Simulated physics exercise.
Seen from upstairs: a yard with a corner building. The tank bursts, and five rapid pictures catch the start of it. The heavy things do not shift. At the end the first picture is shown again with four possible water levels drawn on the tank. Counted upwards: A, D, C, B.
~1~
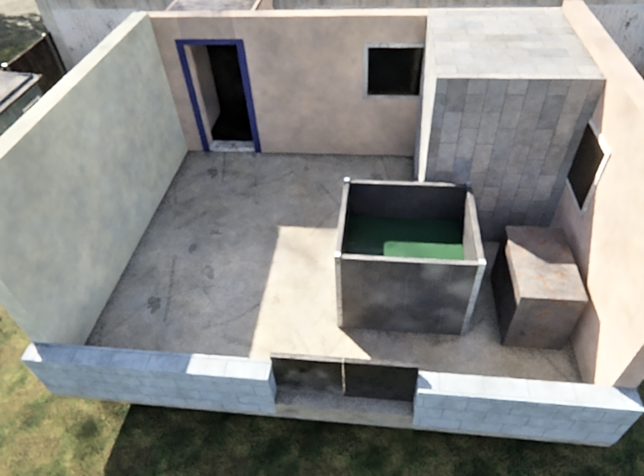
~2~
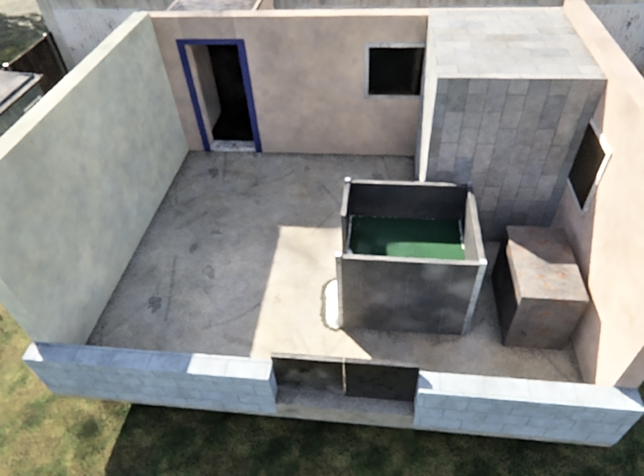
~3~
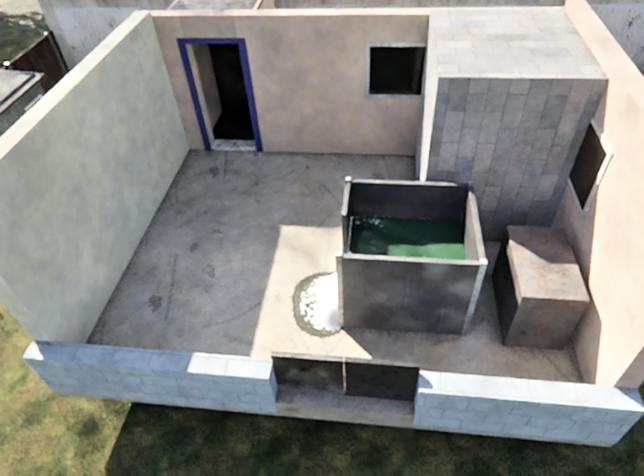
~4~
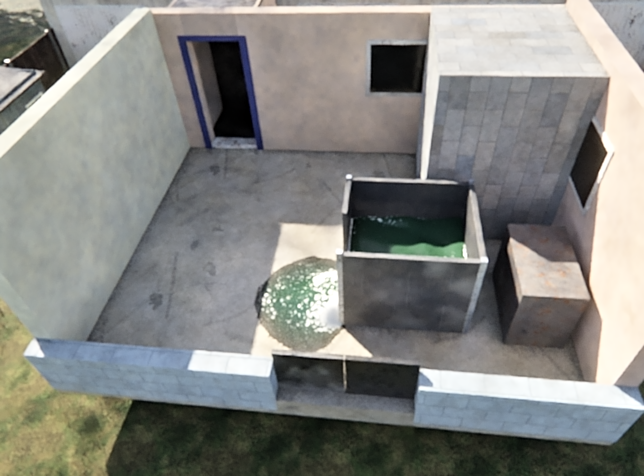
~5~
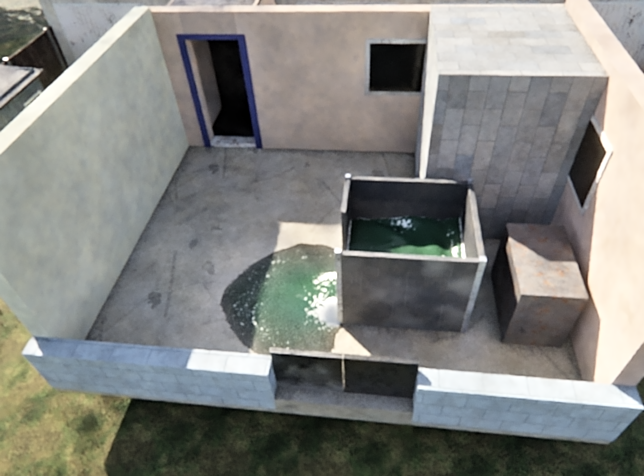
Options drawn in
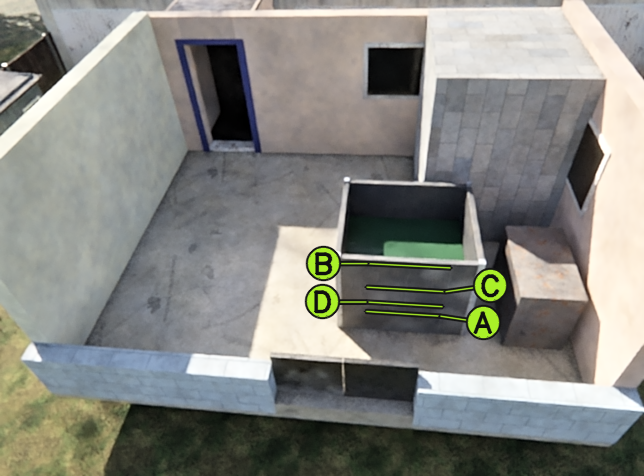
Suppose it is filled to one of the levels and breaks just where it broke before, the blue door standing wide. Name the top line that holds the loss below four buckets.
Level D just does it.
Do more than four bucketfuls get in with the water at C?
Yes, it does.
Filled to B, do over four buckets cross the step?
Yes.
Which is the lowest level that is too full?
That is level C.
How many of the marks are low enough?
Two of the four.
In lime, A at (402, 313); B at (408, 265); C at (405, 289); D at (404, 304); from the bottom up A, D, C, B.
With A, nothing gets over.
With B, dozens of bucketfuls pour in.
With C, about 11 bucketfuls get in.
With D, a bucket or two gets in.
